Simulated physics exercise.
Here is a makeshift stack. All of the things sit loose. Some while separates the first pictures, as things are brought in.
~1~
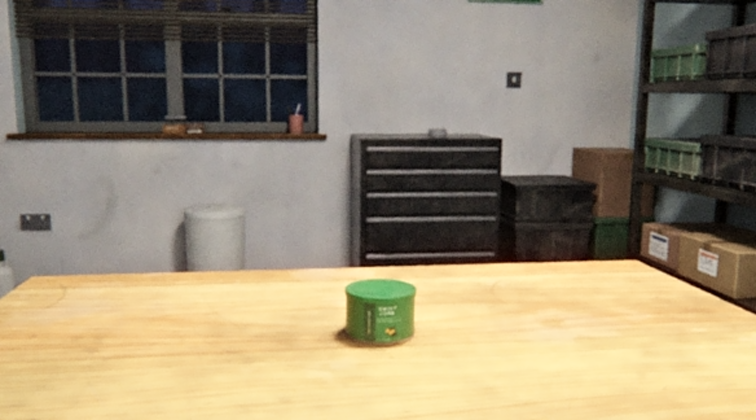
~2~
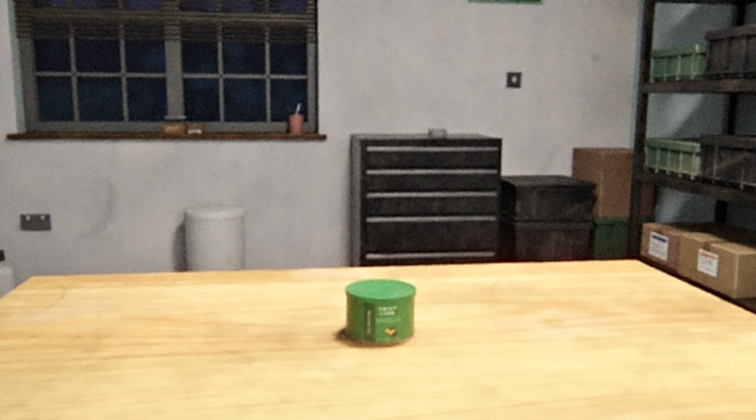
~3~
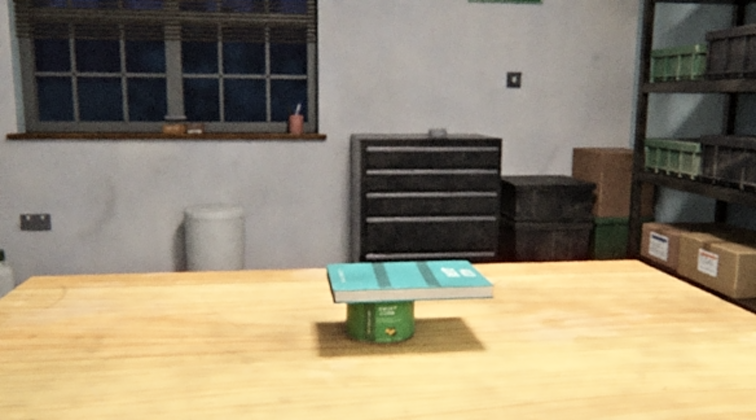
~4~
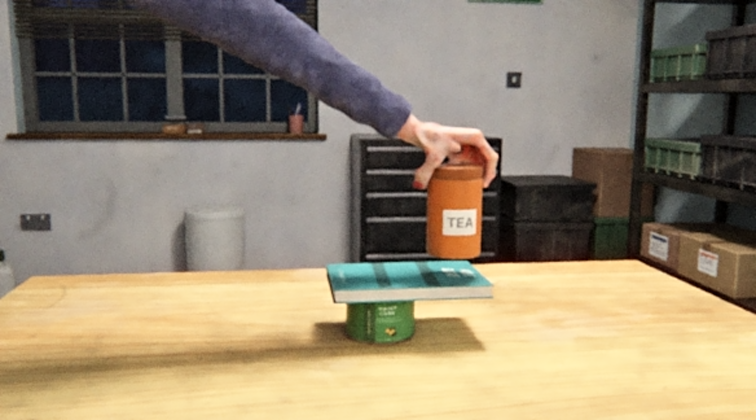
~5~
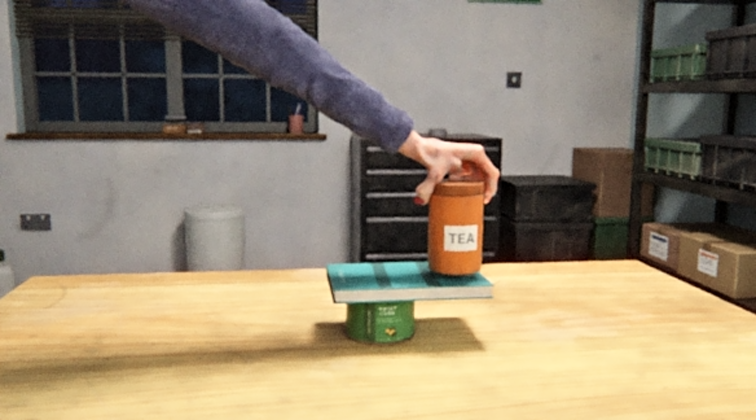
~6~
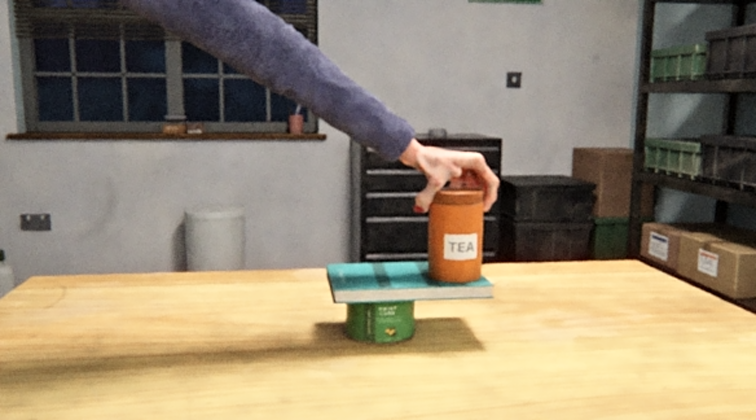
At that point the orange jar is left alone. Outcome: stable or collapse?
Collapse.
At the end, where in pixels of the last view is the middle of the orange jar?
About (585, 316).
Then, 0.40 s later than the last frame, orange jar now fallen; turquoise book tilted by 45°.
Then, 0.50 s later than the last frame, turquoise book tilted by 34°.
Then, 0.70 s later than the last frame, turquoise book now fallen; green tub moved a little.
When it is over, fallen, turquoise book and orange jar; green tub as before. End places, in pixels of the last picture, orange jar near (585, 316). The stack loses its balance.
